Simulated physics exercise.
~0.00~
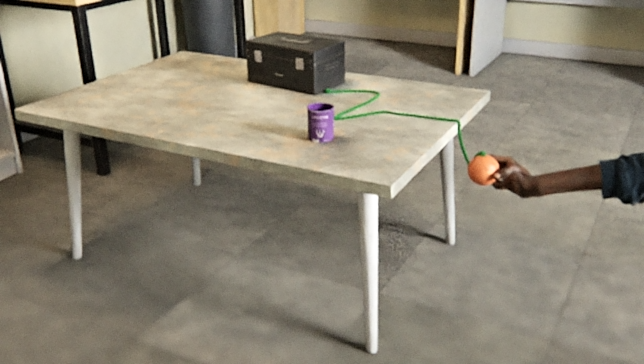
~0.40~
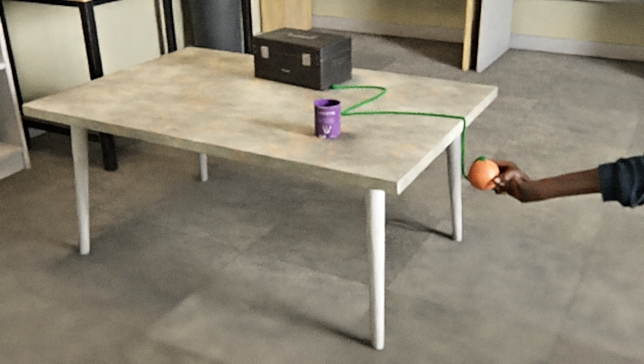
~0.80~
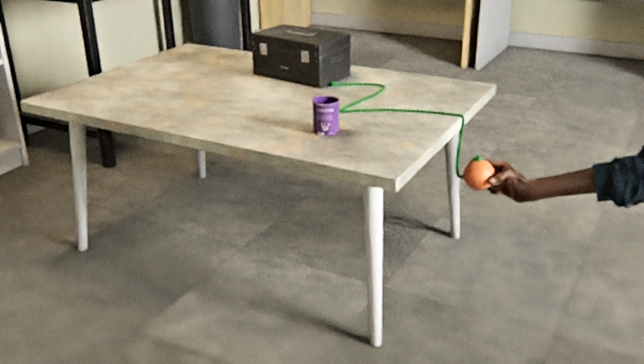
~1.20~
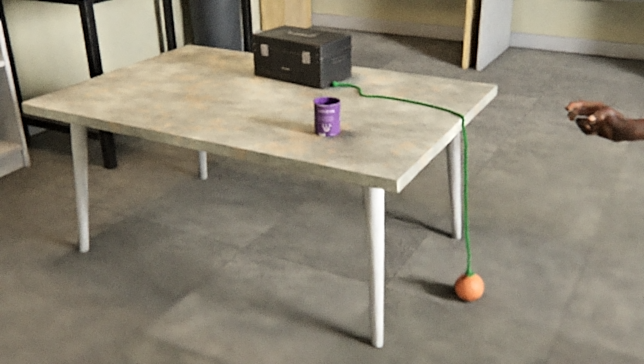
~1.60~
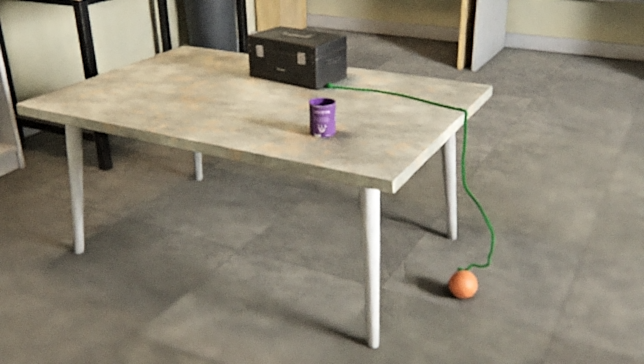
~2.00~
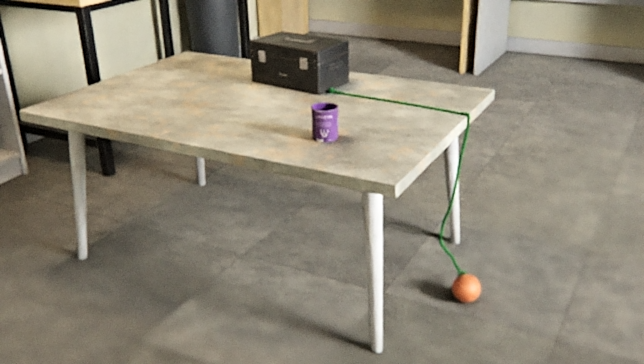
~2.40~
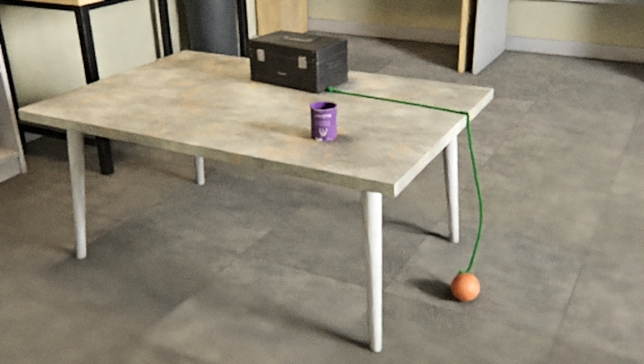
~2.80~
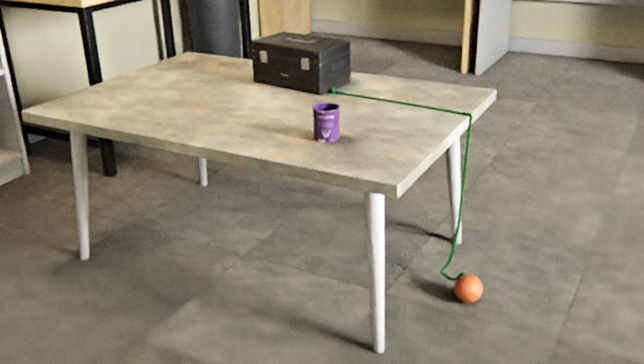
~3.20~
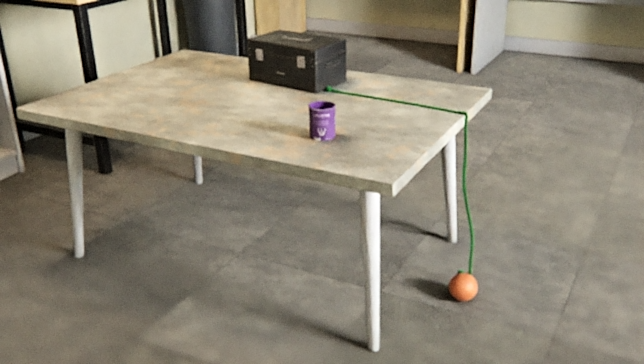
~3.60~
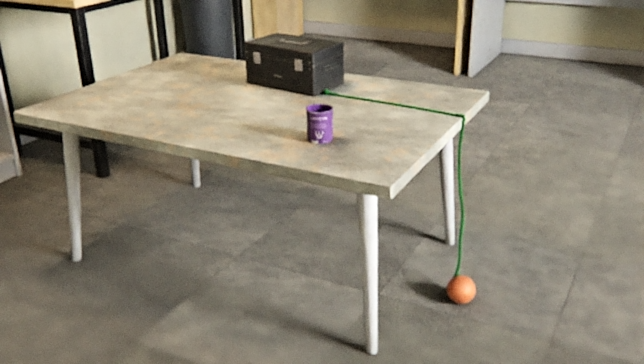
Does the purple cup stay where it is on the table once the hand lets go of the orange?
Yes, the purple cup remains standing in its place on the table, while the orange ends up on the floor.
